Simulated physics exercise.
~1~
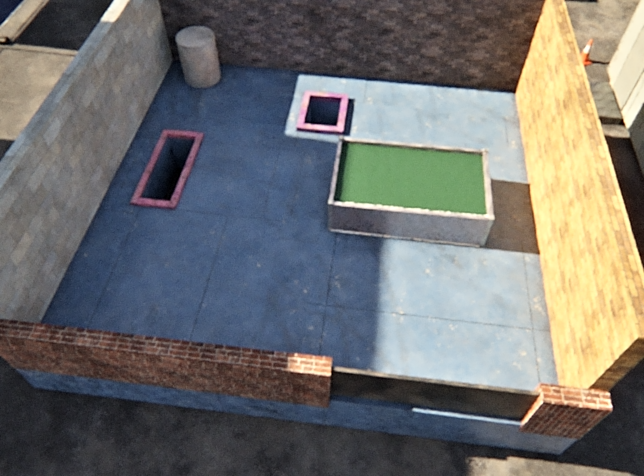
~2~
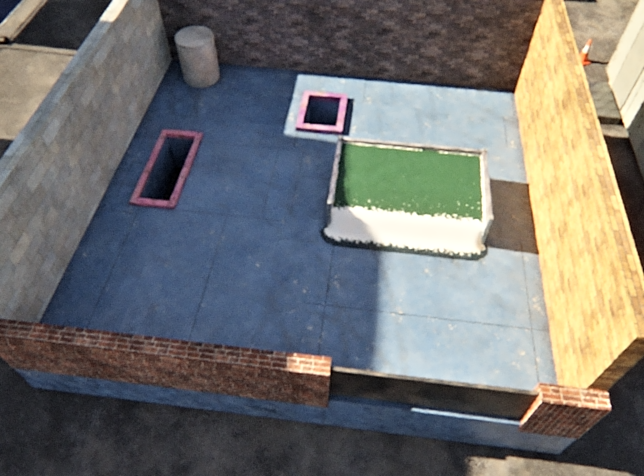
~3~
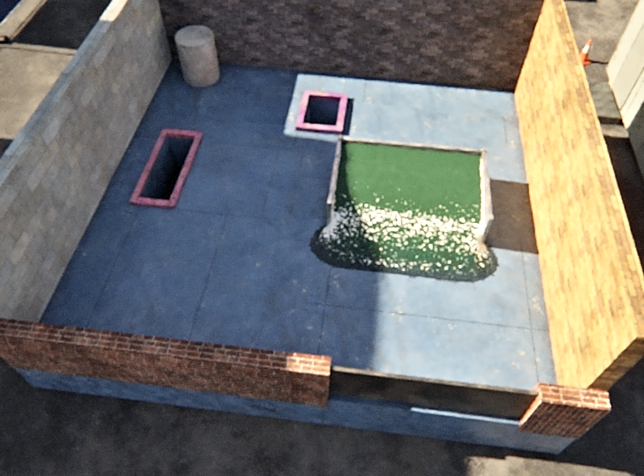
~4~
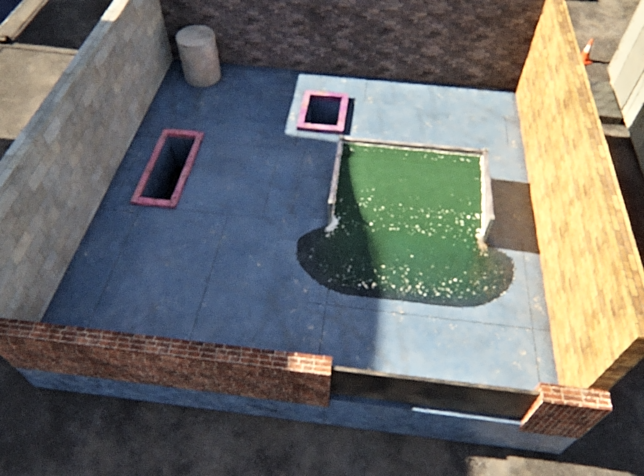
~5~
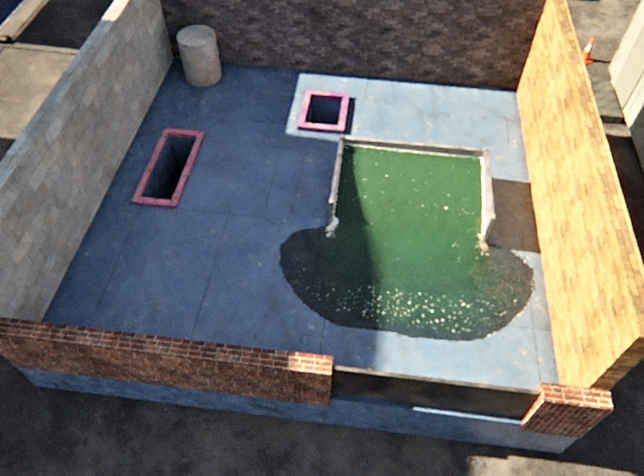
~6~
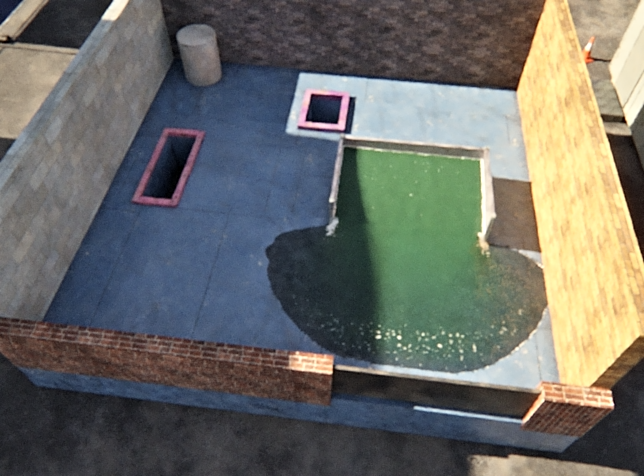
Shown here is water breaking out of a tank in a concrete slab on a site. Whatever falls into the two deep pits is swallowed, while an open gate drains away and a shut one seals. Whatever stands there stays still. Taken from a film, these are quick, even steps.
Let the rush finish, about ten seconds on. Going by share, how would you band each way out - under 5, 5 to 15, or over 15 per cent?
At the end, the gate gets shy of five per cent, the purple pit gets shy of five per cent, the pink pit gets shy of five per cent.
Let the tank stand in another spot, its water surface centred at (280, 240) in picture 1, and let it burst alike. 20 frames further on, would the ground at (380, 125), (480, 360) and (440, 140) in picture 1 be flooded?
Unflooded - soaked - unflooded.
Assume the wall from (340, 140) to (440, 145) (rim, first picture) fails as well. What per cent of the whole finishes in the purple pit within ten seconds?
Purple 6 %.
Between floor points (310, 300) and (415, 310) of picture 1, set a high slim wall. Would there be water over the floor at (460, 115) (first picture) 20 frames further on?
Waterless.
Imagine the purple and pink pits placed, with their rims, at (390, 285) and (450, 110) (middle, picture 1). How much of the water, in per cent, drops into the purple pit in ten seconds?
Roughly 15 per cent ends up in the purple pit.
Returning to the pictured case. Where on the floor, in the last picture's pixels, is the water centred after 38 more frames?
The water's centre sits above (346, 253).
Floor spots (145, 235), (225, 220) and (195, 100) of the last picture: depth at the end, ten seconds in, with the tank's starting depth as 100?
Respectively 8, 8 and 6 per cent.
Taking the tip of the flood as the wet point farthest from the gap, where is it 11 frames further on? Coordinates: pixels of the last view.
Farthest reach: About (119, 354).
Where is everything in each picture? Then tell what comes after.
Still water in the tank at (411, 179), in the first picture.
Water pours out at (405, 228) and has run to (325, 230), in the second picture.
Water pours out at (405, 229) and has run to (489, 269), in the third picture.
The front is at (305, 261), out from the gap at (406, 229), in the fourth picture.
Water pours out at (407, 229) and has run to (522, 298), in the fifth picture.
The front is at (482, 362), out from the gap at (407, 228), in the sixth picture.
A moment on, water covers 25 % of the floor; the gate 0 %, the purple pit 0 %, the pink pit 0 %.
Next, water covers 30 % of the floor; the gate 0 %, the purple pit 0 %, the pink pit 0 %.
Then, water covers 40 % of the floor; the gate 0 %, the purple pit 0 %, the pink pit 0 %.
Later, water covers 65 % of the floor; the gate 0 %, the purple pit 0 %, the pink pit 0 %.
In the end, water covers 95 % of the floor; the gate 0 %, the purple pit 0 %, the pink pit 1 %.
